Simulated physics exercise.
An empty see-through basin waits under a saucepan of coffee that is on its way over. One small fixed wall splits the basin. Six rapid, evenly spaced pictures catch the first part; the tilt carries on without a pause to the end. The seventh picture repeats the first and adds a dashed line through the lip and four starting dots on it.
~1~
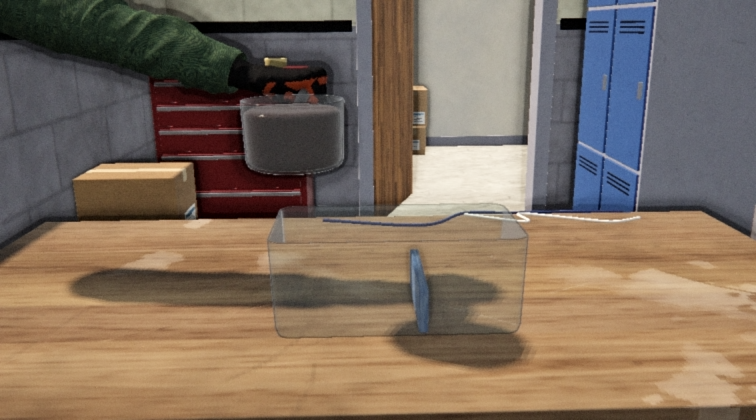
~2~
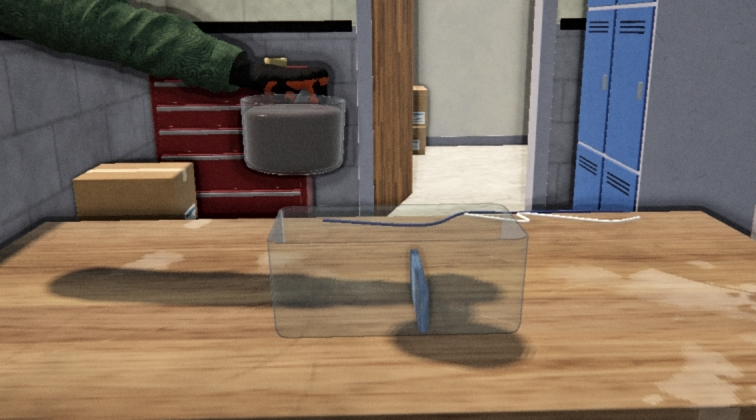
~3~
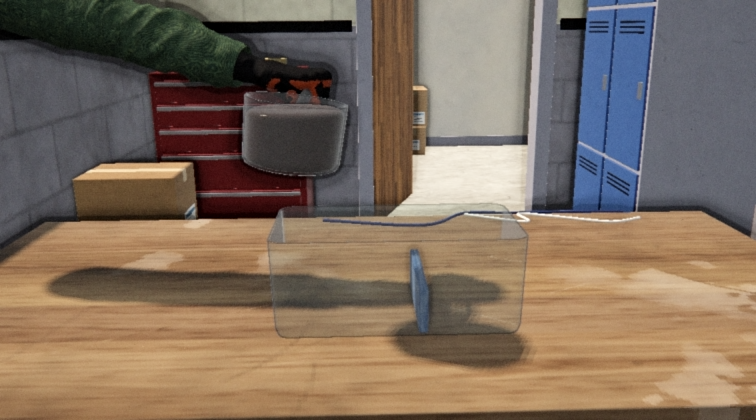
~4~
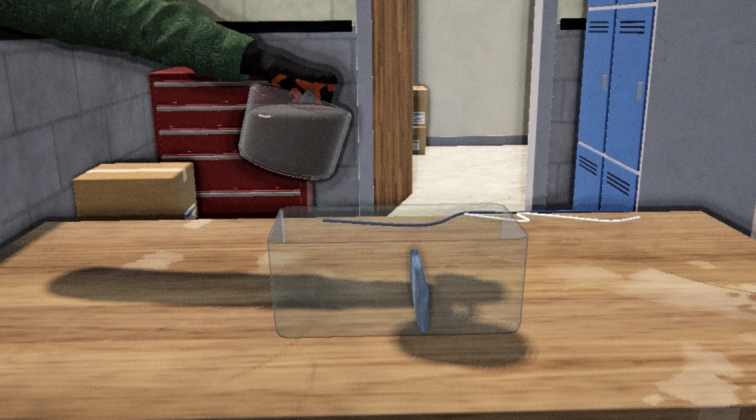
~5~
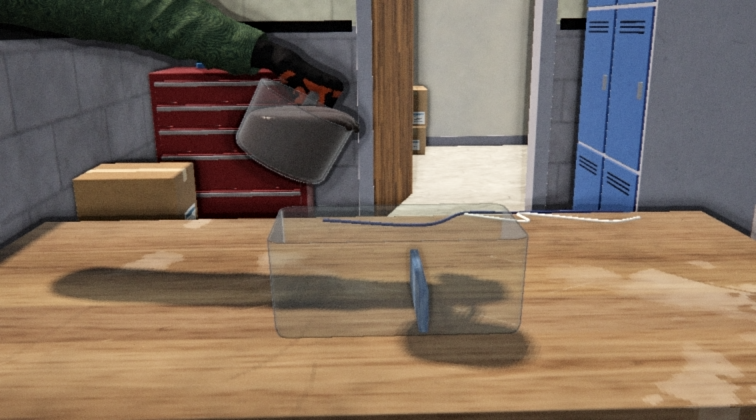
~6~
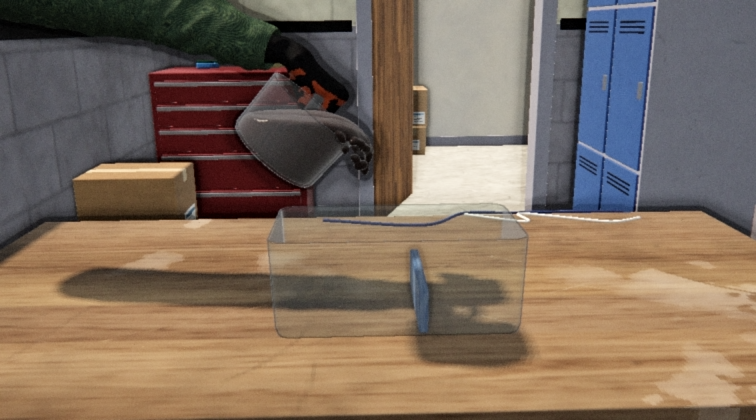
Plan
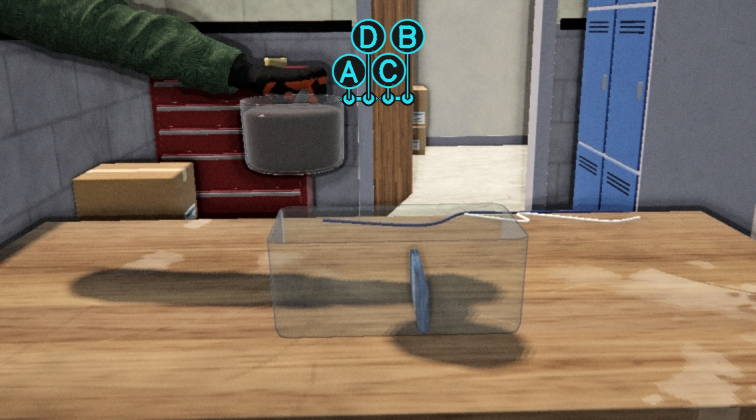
A gloved hand in a green sleeve held a see-through pan of coffee above an empty clear basin on a wooden table, then tilted it rightward until some coffee slipped over the lip.
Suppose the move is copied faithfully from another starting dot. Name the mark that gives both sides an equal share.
Best: D.
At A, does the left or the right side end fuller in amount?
The left side.
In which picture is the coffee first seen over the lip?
In picture 5.
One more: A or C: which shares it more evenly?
That is dot C.
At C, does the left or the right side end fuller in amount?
More ends on the right.
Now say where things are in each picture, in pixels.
Upright, lip at (341, 99); basin from (276, 335) to (520, 330); top of the wall at (419, 268); nothing has left yet.
Tipped about 2°, lip at (342, 100); nothing has left yet.
Tipped about 8°, lip at (345, 106); nothing has left yet.
Tipped about 17°, lip at (349, 114); nothing has left yet.
Tipped about 29°, lip at (352, 126); coffee is over the lip, down to (356, 131).
Tipped about 43°, lip at (351, 140); coffee is over the lip, down to (365, 170).
On the marked copy, A at (349, 99); B at (407, 98); C at (388, 98); D at (368, 98).
For dot A, about 81 % ends left of the wall and 17 % right of it.
For dot B, about 12 % ends left of the wall and 87 % right of it.
For dot C, about 28 % ends left of the wall and 72 % right of it.
For dot D, about 50 % ends left of the wall and 49 % right of it.
